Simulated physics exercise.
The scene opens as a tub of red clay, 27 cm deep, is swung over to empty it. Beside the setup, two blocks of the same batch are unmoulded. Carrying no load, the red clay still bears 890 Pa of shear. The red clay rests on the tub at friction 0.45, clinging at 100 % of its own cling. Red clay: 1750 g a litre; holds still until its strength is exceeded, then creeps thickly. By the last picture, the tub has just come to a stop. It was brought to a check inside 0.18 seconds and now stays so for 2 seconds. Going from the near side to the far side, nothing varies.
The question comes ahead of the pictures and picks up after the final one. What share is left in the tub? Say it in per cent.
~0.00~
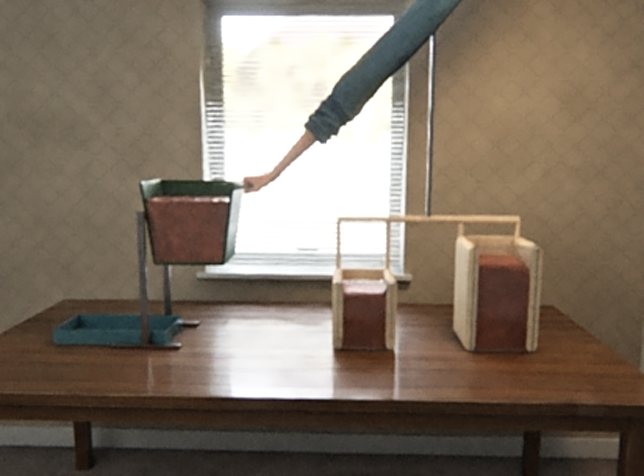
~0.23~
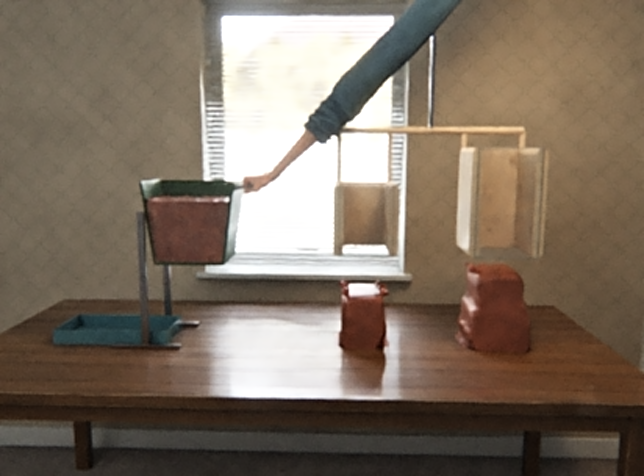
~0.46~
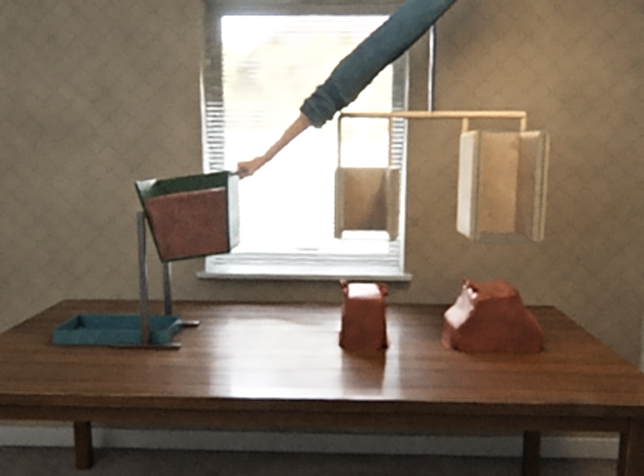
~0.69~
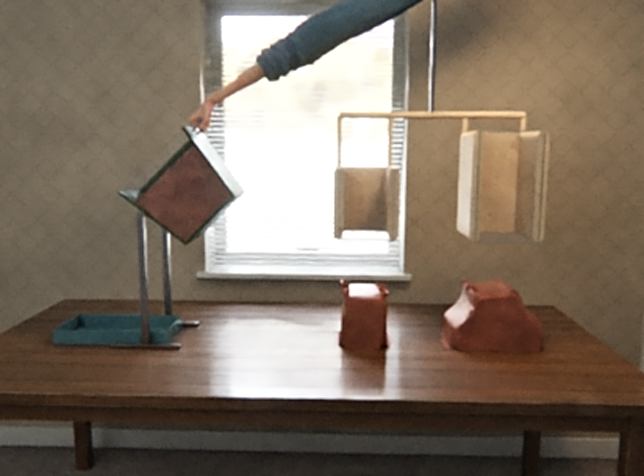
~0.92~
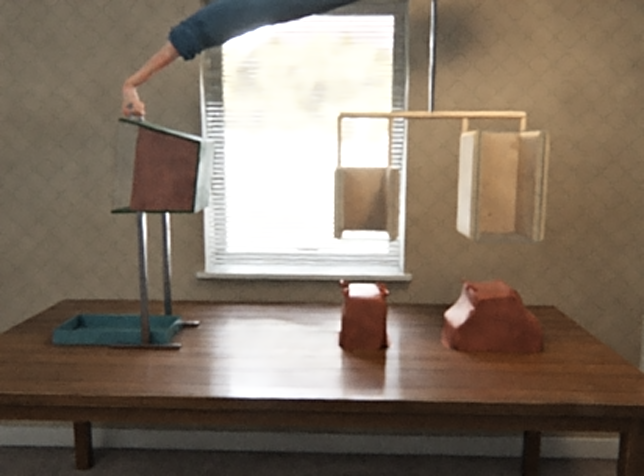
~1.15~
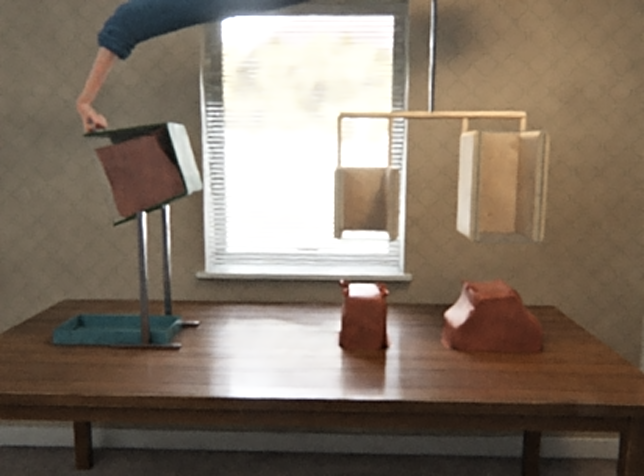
About 35 %.
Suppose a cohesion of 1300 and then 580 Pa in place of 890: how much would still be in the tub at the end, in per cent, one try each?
First 35 %, second 25 %.
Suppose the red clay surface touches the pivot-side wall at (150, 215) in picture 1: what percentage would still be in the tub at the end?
Then about 40 %.
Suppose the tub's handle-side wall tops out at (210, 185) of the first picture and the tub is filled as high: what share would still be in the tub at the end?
Then about 55 %.
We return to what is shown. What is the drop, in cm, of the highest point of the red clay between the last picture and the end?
0 cm.
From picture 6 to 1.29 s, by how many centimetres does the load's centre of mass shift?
Around 8 cm.
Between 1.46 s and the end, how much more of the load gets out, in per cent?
Close to 2 % of the whole load.
After 1.29 s, the tub is at 106 degrees and holds 77 %.
After 1.46 s, the tub is at 106 degrees and holds 37 %.
After 1.63 s, the tub is at 106 degrees and holds 35 %.
After 1.80 s, the tub is at 106 degrees and holds 35 %.
After 3.15 s, the tub is at 106 degrees and holds 35 %.
